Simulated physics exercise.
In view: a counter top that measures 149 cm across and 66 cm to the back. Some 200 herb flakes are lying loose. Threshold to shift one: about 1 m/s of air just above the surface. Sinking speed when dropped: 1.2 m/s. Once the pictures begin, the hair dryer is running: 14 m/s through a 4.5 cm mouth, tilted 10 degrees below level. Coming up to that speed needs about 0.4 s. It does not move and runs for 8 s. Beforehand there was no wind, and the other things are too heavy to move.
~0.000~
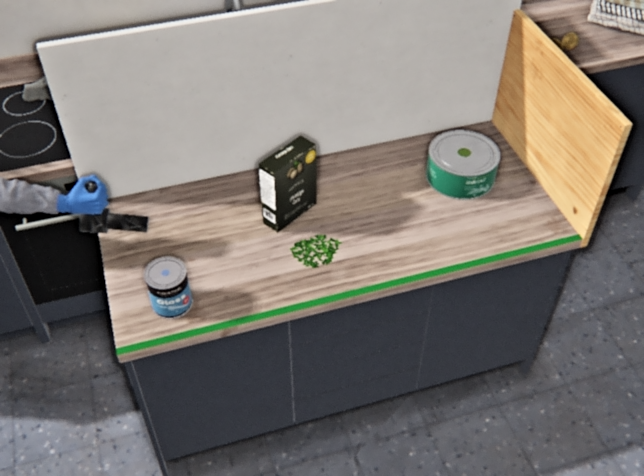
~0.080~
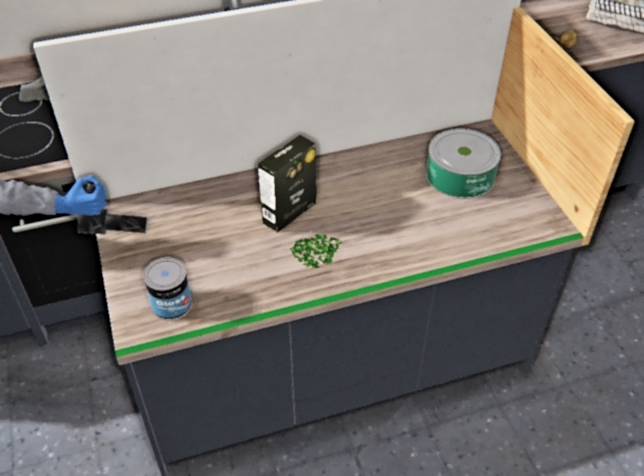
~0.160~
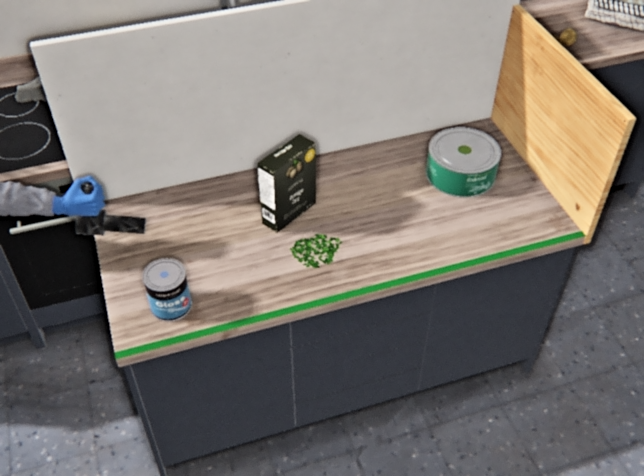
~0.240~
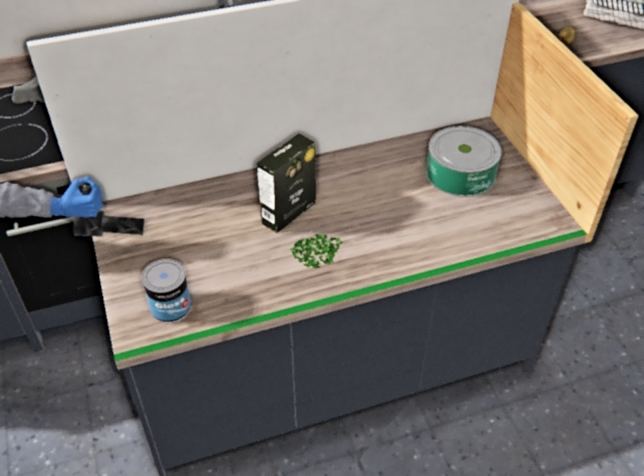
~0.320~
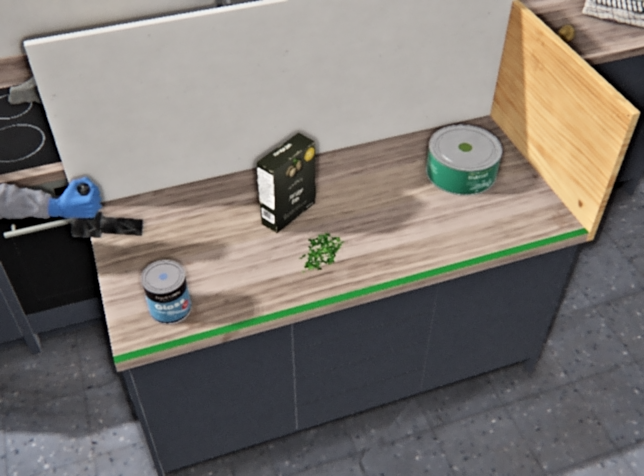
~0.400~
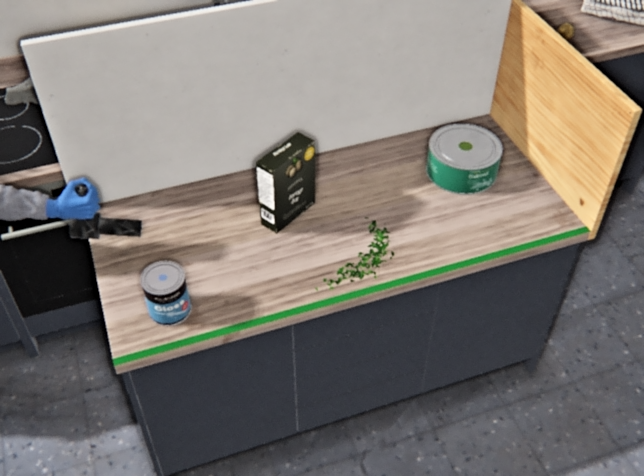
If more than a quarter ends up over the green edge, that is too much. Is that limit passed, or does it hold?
In the end the limit is passed.
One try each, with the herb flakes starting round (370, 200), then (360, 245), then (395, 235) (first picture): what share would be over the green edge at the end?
Results, one try each: 0 %, 80 %, 40 %.
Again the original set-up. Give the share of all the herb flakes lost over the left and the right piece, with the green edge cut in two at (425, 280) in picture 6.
Some 40 % left, 50 % right.
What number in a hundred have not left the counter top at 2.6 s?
About 10 %.
After 1.6 s the count stands so, 89 % are over the green edge.
After 2.6 s the count stands so, 89 % are over the green edge.
After 4.4 s the count stands so, 90 % are over the green edge.
After 8.0 s, at the end, 90 % are over the green edge.
